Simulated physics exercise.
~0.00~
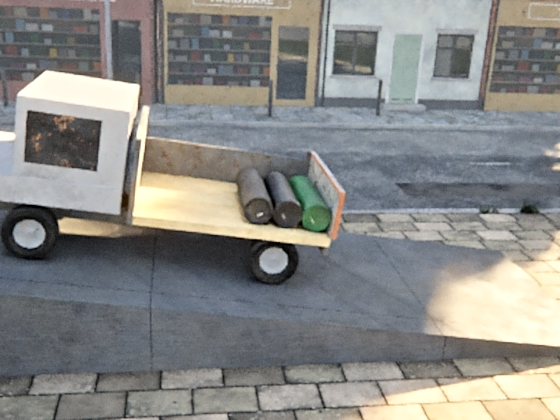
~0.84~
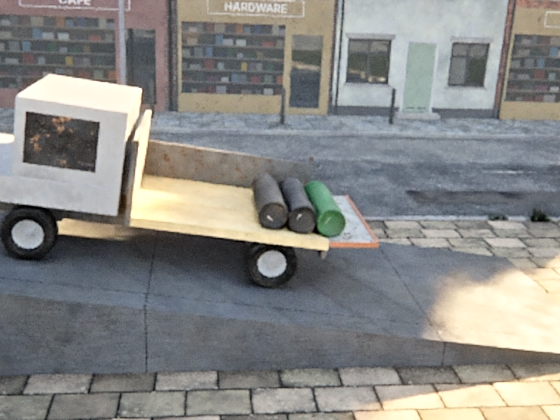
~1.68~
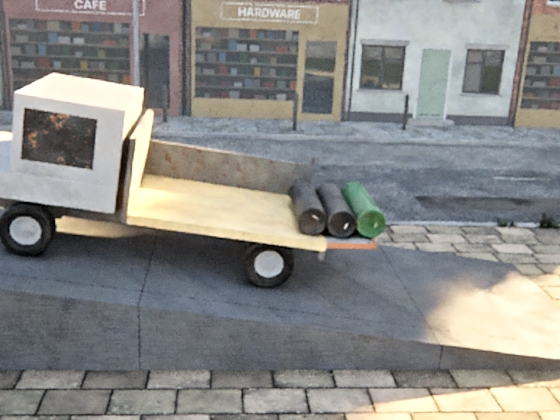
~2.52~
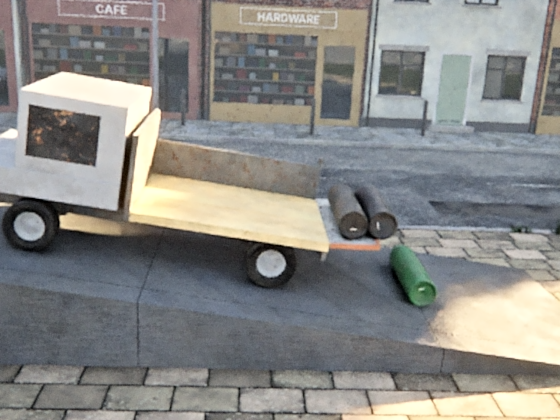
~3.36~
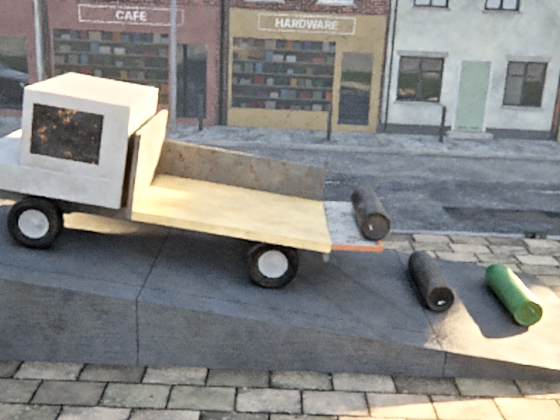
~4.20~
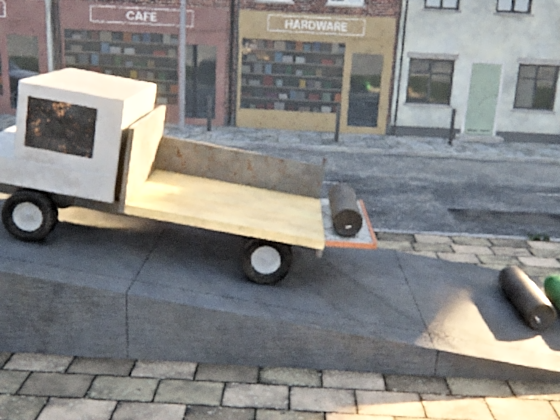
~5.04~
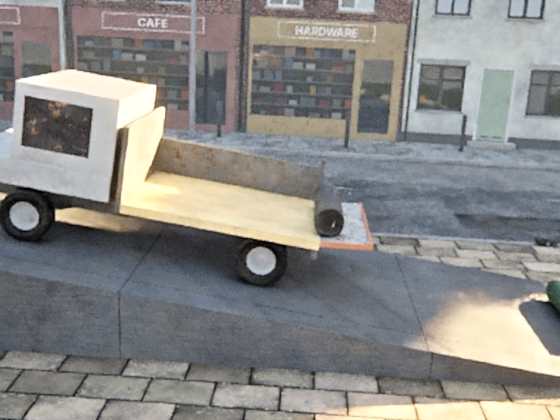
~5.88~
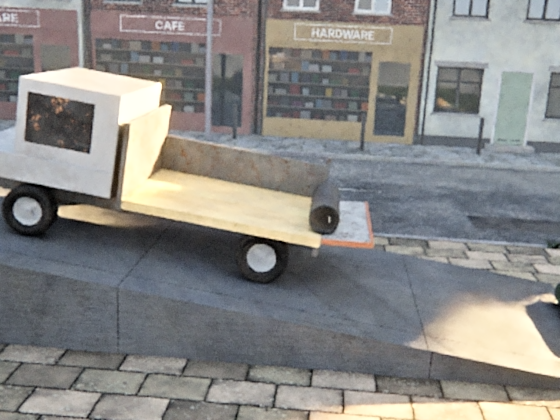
A toy pick-up's tailgate drops and two cylinders, green first, roll off, leaving one.
